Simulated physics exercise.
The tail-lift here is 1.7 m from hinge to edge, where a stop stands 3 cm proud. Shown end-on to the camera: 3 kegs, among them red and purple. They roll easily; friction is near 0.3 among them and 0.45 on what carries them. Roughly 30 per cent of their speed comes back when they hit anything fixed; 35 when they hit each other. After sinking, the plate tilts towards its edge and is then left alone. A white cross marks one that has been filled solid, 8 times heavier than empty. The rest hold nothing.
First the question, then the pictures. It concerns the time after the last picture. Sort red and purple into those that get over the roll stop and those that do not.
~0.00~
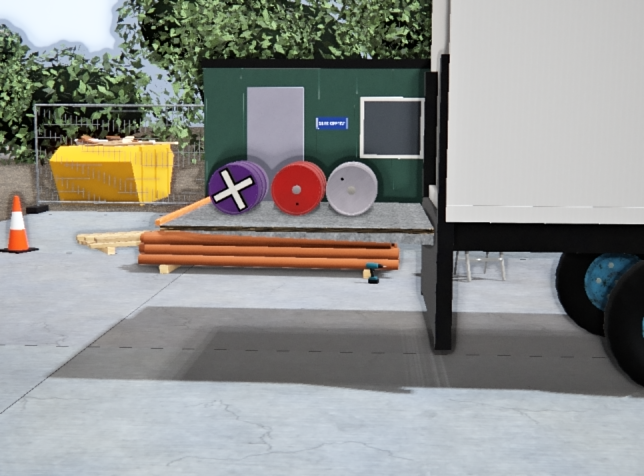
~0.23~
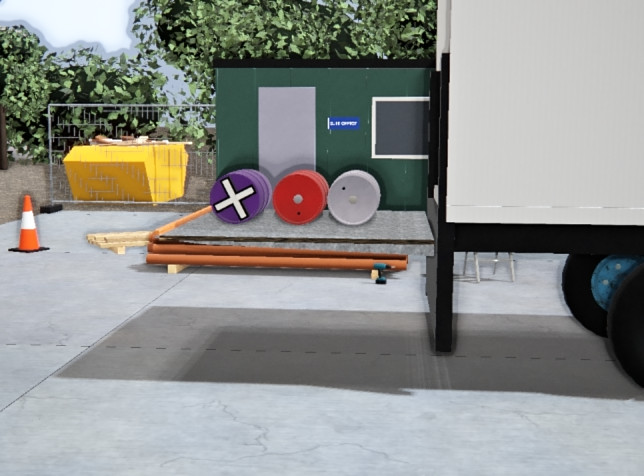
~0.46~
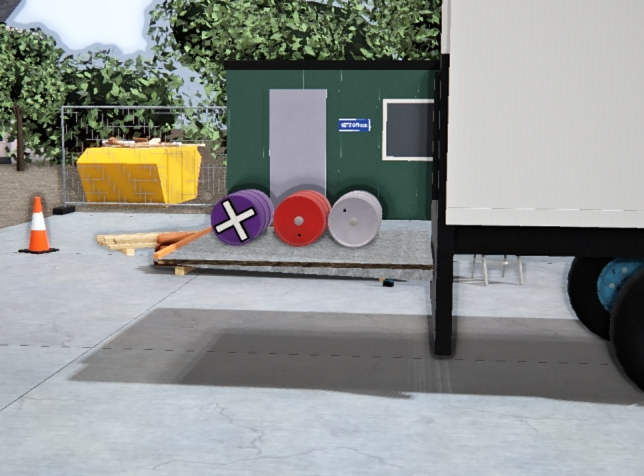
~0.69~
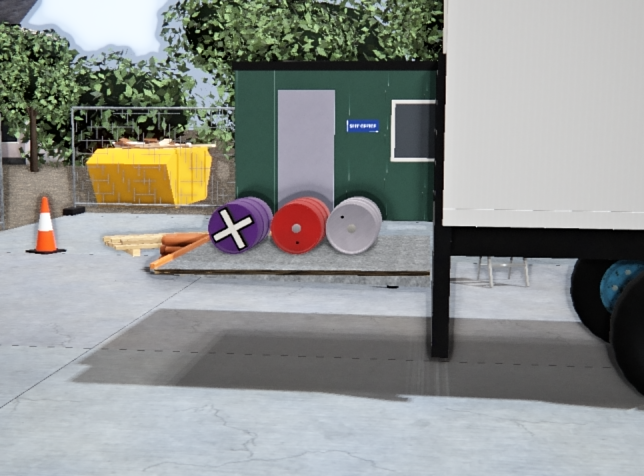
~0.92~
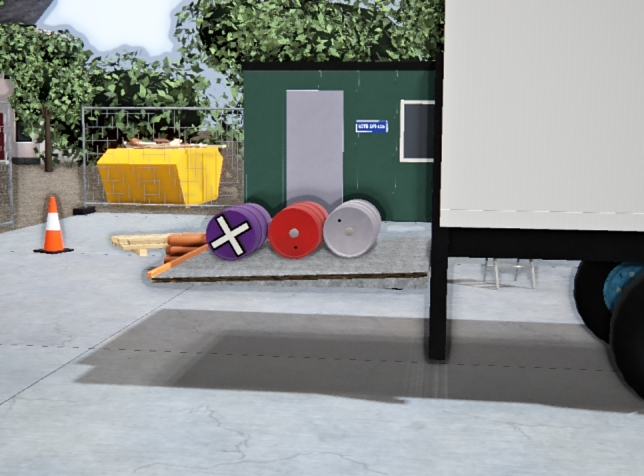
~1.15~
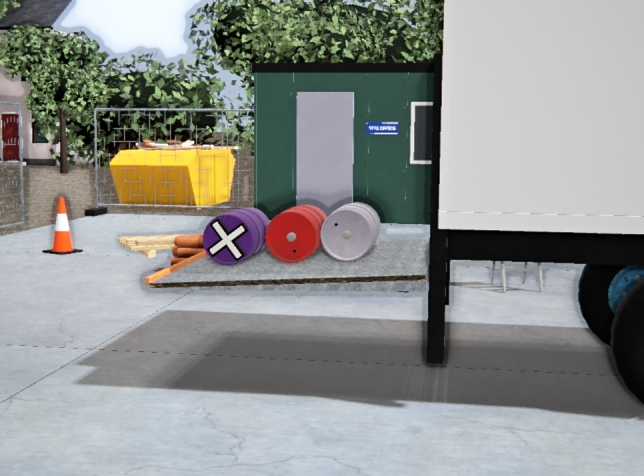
Red does not. Purple does not.
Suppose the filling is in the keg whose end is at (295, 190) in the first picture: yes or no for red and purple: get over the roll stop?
So red? No, it won't. And purple? Yes, it will.
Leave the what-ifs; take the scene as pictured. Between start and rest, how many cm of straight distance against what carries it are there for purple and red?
Purple shifts 25 while red shifts 35.
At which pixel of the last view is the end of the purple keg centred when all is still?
My best guess is somewhere around (194, 241).
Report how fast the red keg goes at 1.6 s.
Its speed is roughly 0.2 m/s.
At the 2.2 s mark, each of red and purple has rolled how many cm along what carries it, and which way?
By then red is 25 left of its start, and purple is 30 left of its start.
Then, 1.6 s in, red is on the plate, 70 cm from the stop, rolling left; purple is on the plate, 25 cm from the stop, rolling left; 0 over the stop so far.
Then, 2.2 s in, red is on the plate, 55 cm from the stop, rolling left; purple is on the plate, 10 cm from the stop; 0 over the stop so far.
Then, 2.7 s in, red is on the plate, 50 cm from the stop; purple is on the plate, 15 cm from the stop; 0 over the stop so far.
In the end (3.4 s), red is on the plate, 45 cm from the stop; purple is on the plate, 10 cm from the stop; 0 over the stop so far.
